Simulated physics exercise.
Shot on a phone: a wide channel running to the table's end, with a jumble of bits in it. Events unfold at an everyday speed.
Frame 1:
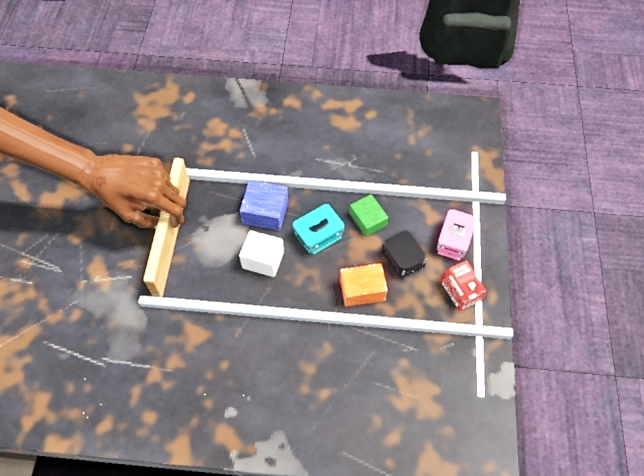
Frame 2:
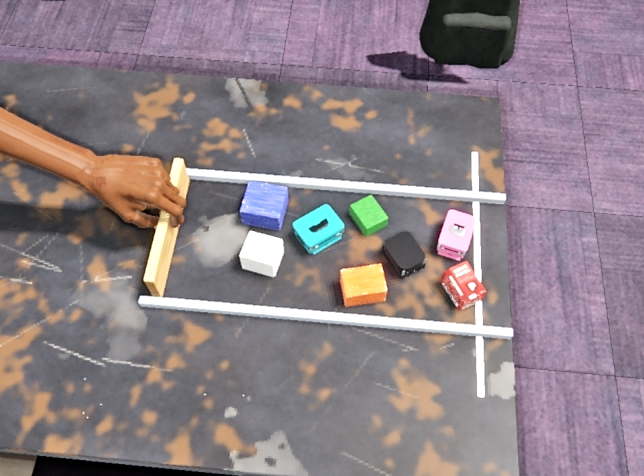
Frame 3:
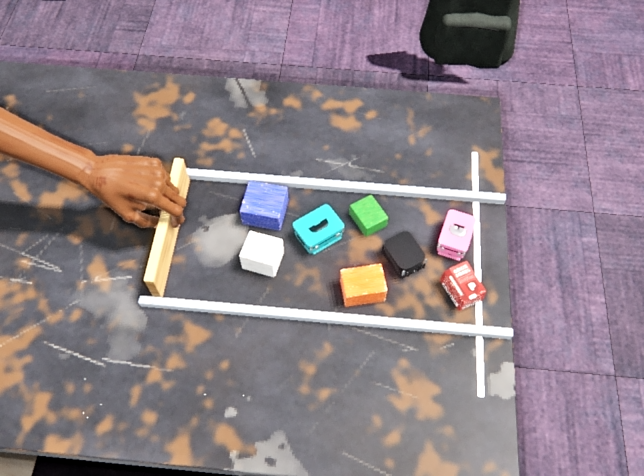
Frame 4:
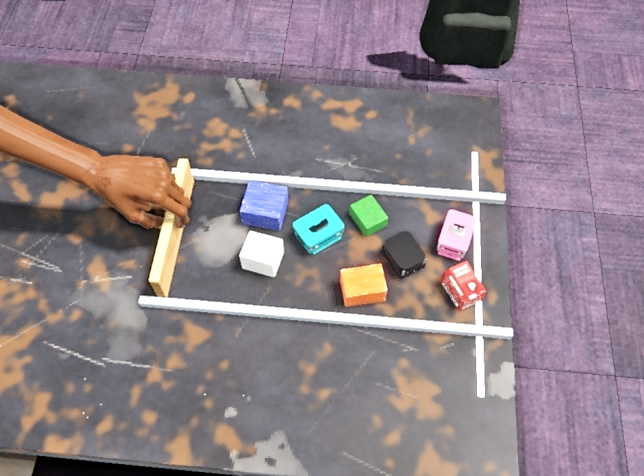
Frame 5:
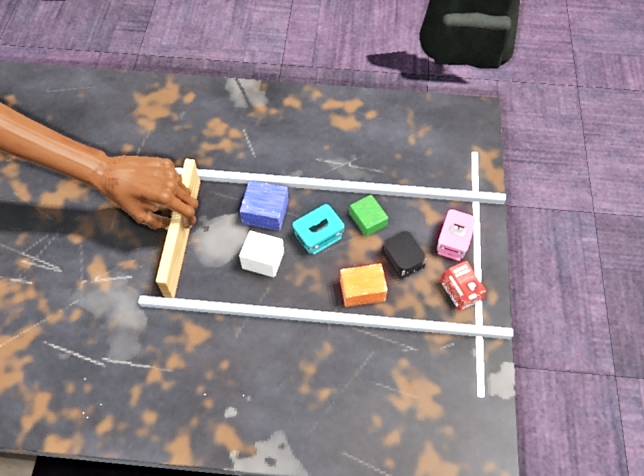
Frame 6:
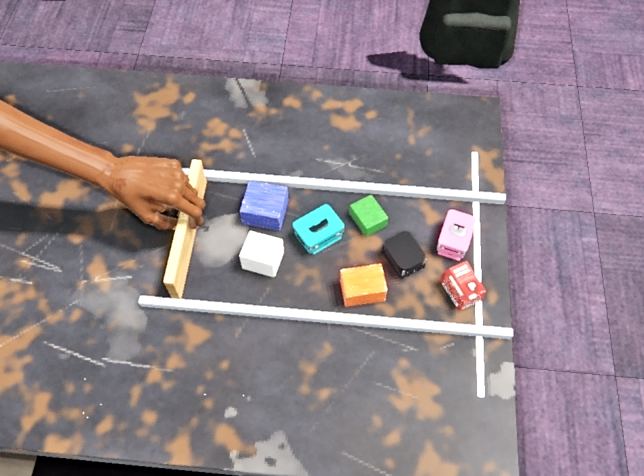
The clip shows a hand holding a wooden board at the left of a channel containing scattered colourful blocks and small cases; after staying still, the hand slides the board slightly right, while the objects remain in place.
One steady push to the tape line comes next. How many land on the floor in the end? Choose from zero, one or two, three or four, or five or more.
In the end, five or more land there.
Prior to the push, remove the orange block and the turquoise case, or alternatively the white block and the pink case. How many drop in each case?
The first count is 3 and the second is 3.
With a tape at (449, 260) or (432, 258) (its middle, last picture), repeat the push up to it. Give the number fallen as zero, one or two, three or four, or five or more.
The falls would be either one or two; 1 or 2.
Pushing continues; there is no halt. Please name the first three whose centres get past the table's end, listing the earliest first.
Earliest first: The red box, then the pink case, then the green block.
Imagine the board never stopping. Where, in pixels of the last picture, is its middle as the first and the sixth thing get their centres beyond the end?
Near (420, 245) first, near (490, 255) second.
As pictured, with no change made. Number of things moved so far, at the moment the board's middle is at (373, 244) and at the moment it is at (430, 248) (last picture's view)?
I make it 8 at the first spot and 8 at the other.
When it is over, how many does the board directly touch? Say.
I count 3 of them.
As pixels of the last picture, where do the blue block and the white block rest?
The one named first is at (499, 222), the next at (498, 273).
Soon after, none off yet; red box at rest near (463, 286); pink case at rest near (456, 235); black case at rest near (404, 255).
In the end, the number that fall off is five or more; gone, turquoise case, green block, black case, pink case and red box.
